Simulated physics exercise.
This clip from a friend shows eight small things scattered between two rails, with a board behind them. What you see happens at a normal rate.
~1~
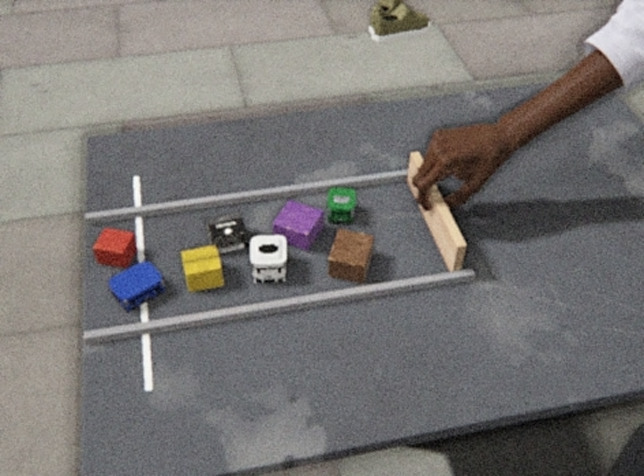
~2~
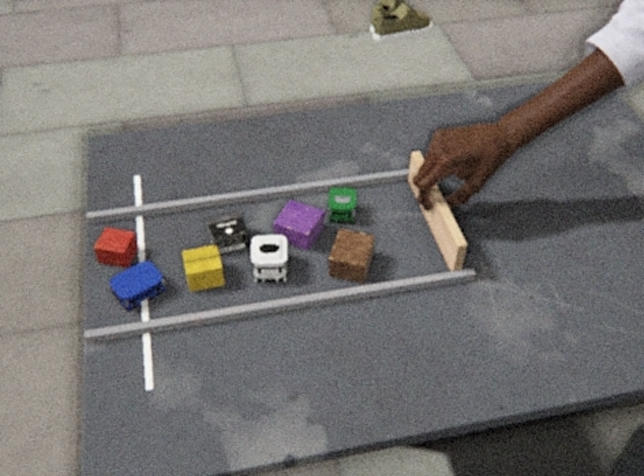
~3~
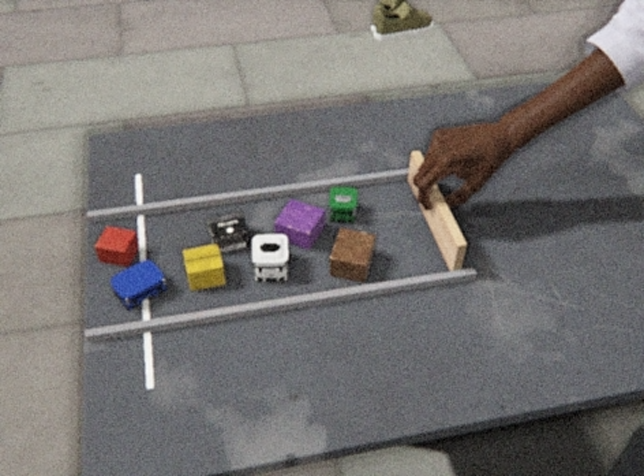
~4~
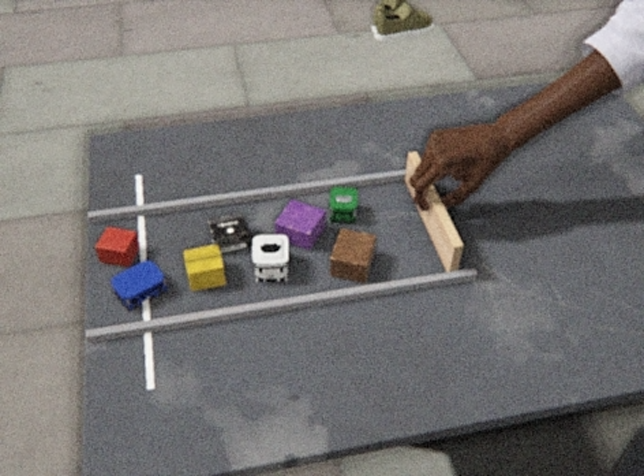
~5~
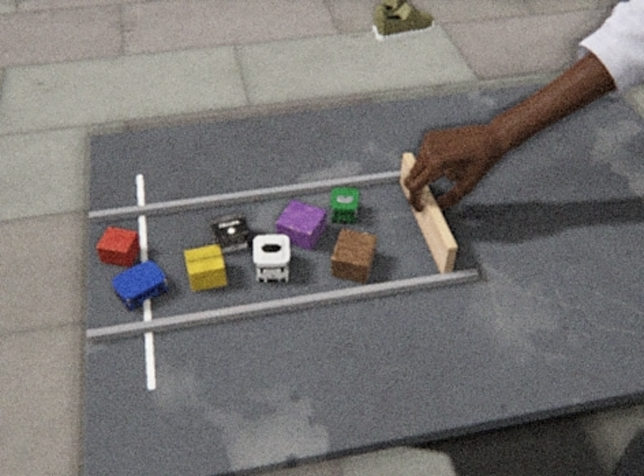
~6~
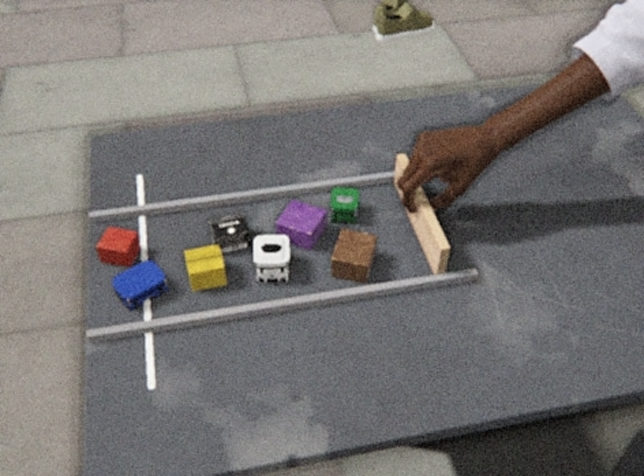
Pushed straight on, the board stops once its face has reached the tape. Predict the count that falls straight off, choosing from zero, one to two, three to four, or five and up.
The push drops a trio or a foursome off the table.
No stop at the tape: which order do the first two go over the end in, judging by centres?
It goes the blue case and after it the red block.
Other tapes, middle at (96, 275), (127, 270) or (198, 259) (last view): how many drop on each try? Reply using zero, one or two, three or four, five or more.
Taking the tapes one at a time, the count is 5 or more, then five or more, then just one or two.
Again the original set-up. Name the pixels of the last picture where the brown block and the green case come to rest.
Brown block: (126, 295); green case: (129, 237).
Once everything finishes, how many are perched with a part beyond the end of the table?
Things overhanging at the end: 2.
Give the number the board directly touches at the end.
It's touching 2 at the end.
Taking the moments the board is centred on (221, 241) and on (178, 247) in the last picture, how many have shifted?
Respectively 8 and 8.
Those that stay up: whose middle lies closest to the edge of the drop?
It's the white case.
Soon after, none off yet; red block at rest near (119, 247); blue case at rest near (140, 285); yellow box at rest near (206, 268).
After that, none off yet; red block displaced a little near (107, 249); blue case displaced about its own width near (103, 288); yellow box displaced well along near (145, 278).
In the end, the number that fall off is three or four; gone, black box, yellow box, blue case and red block.
